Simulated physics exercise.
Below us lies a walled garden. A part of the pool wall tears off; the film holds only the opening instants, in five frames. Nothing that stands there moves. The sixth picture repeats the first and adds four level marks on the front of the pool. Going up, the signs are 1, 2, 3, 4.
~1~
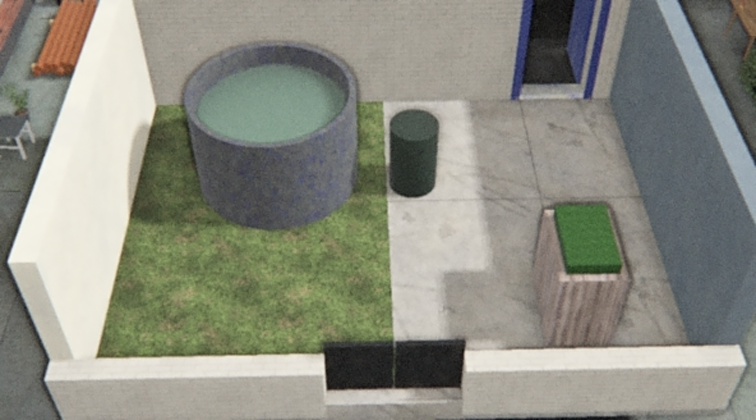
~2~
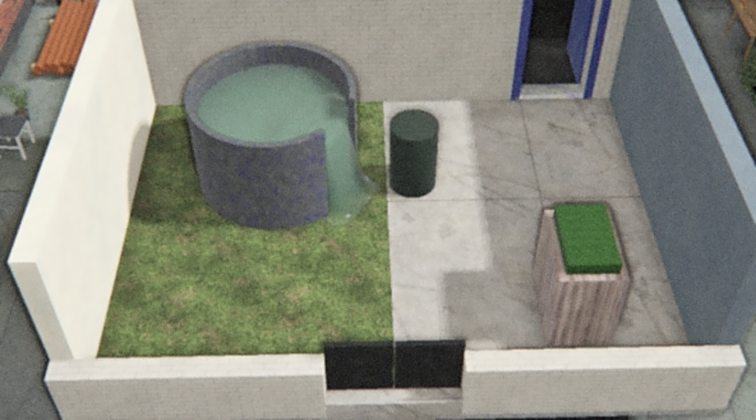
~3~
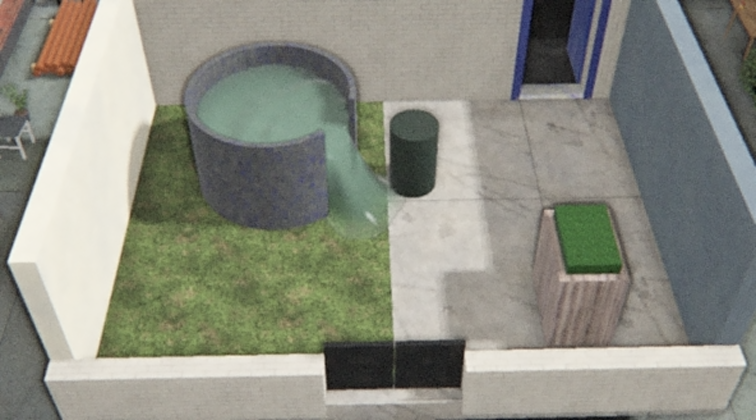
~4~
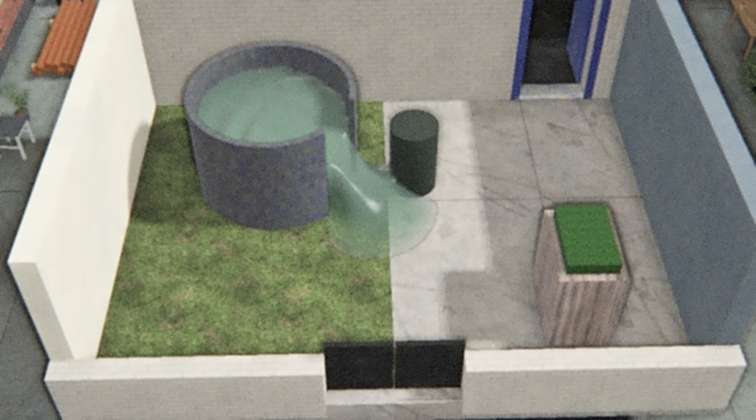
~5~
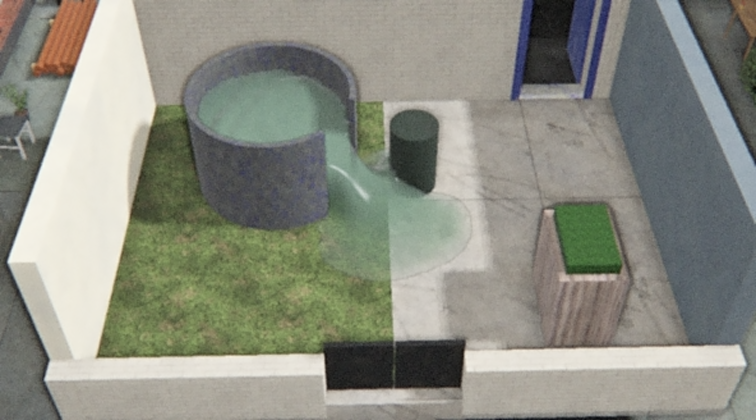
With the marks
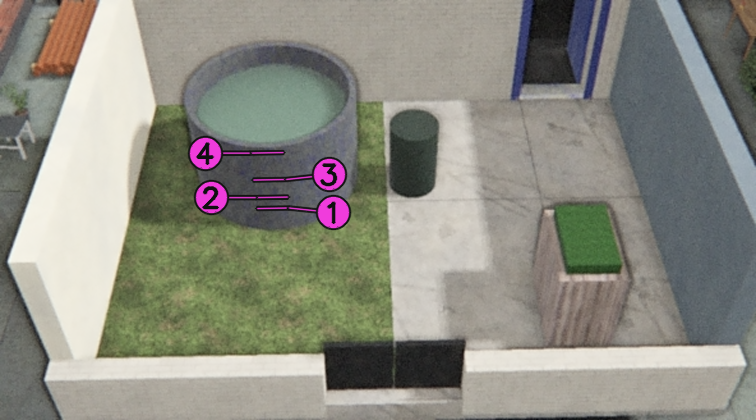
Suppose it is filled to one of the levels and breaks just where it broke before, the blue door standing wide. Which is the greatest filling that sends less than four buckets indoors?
2 is the one.
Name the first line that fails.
3 it is.
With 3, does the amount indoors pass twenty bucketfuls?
No, it does not.
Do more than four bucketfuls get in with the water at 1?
No, not at all.
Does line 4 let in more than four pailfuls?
Yes, it does.
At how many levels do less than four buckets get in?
Two of the four.
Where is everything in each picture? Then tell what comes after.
Water in the pool at rest, its middle at (273, 109); foot of the blue doorway at (551, 99); shut gate at (394, 350), in the first frame.
In the second frame, 1 % of the ground under water, visible out to (360, 176).
In the third frame, 3 % of the ground under water, visible out to (376, 231).
In the fourth frame, 5 % of the ground under water, visible out to (421, 234).
In the fifth frame, 9 % of the ground under water, visible out to (458, 248).
In magenta, 1 at (273, 208); 2 at (271, 197); 3 at (269, 179); 4 at (266, 152); from the bottom up 1, 2, 3, 4.
Choosing 1, nothing gets over.
Choosing 2, a splash gets over, under a bucket.
Choosing 3, about 9 bucketfuls get in.
Choosing 4, dozens of bucketfuls pour in.
